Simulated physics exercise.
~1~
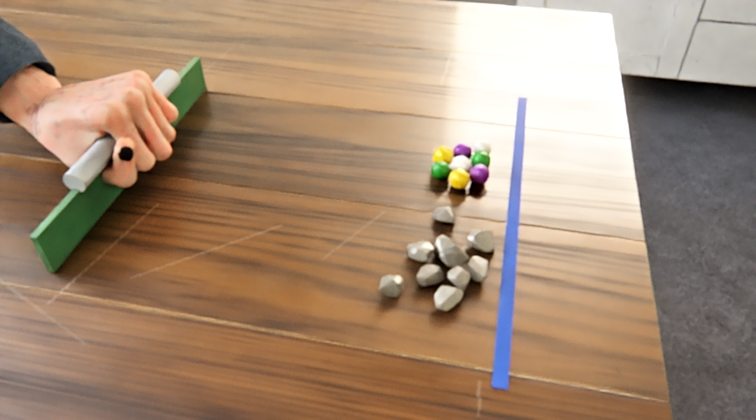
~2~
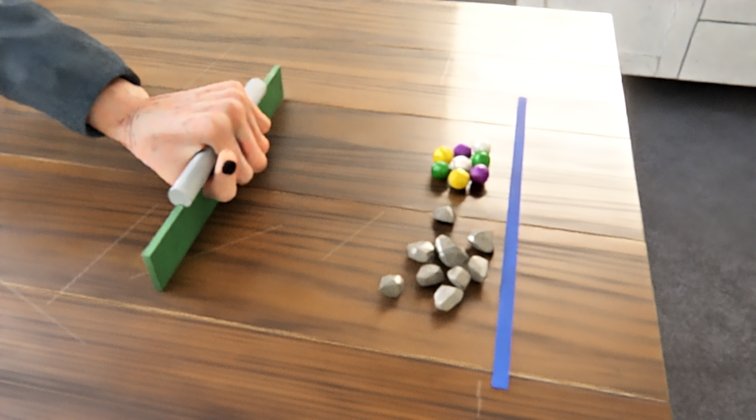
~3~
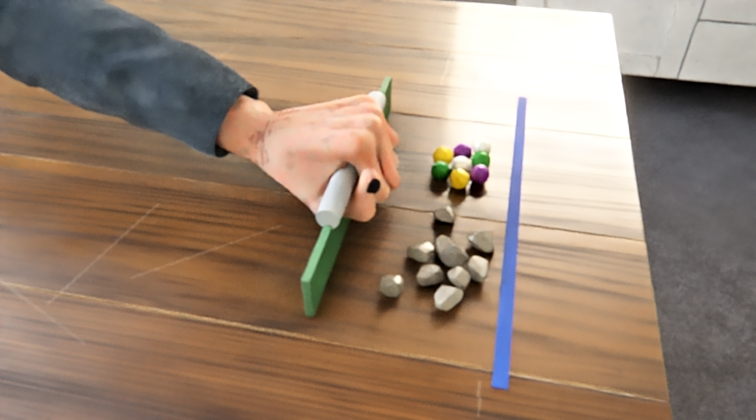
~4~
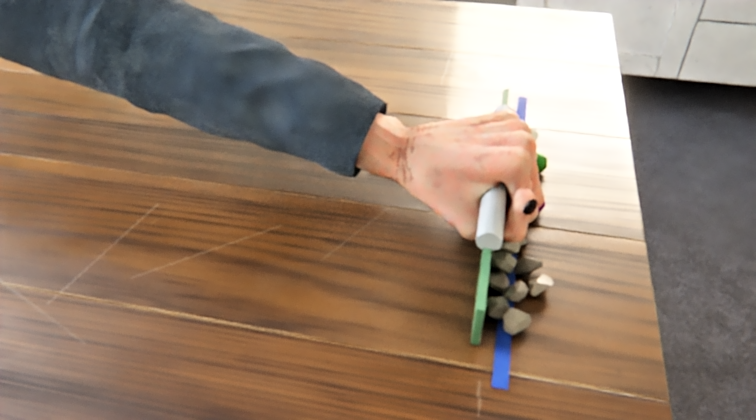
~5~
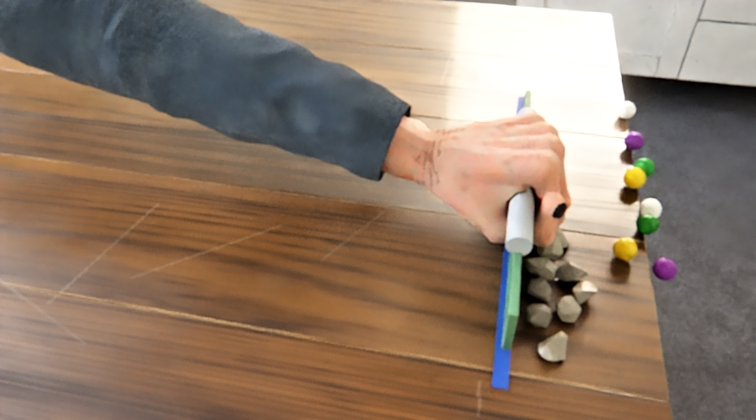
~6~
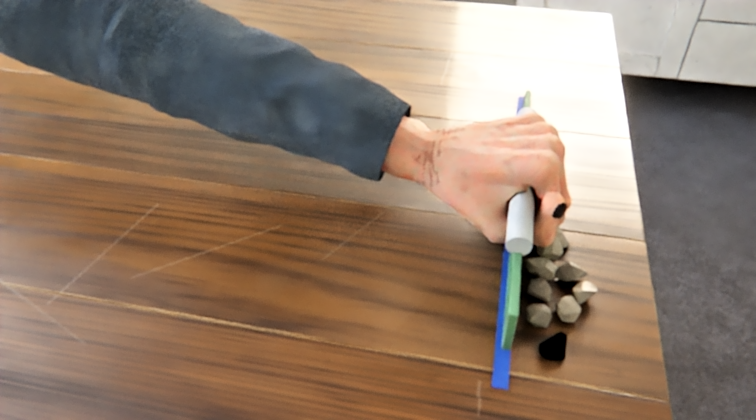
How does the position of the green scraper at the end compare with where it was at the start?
At the start the green scraper is on the left side of the table, well away from the stones and balls. At the end it is far to the right, resting at the blue tape.
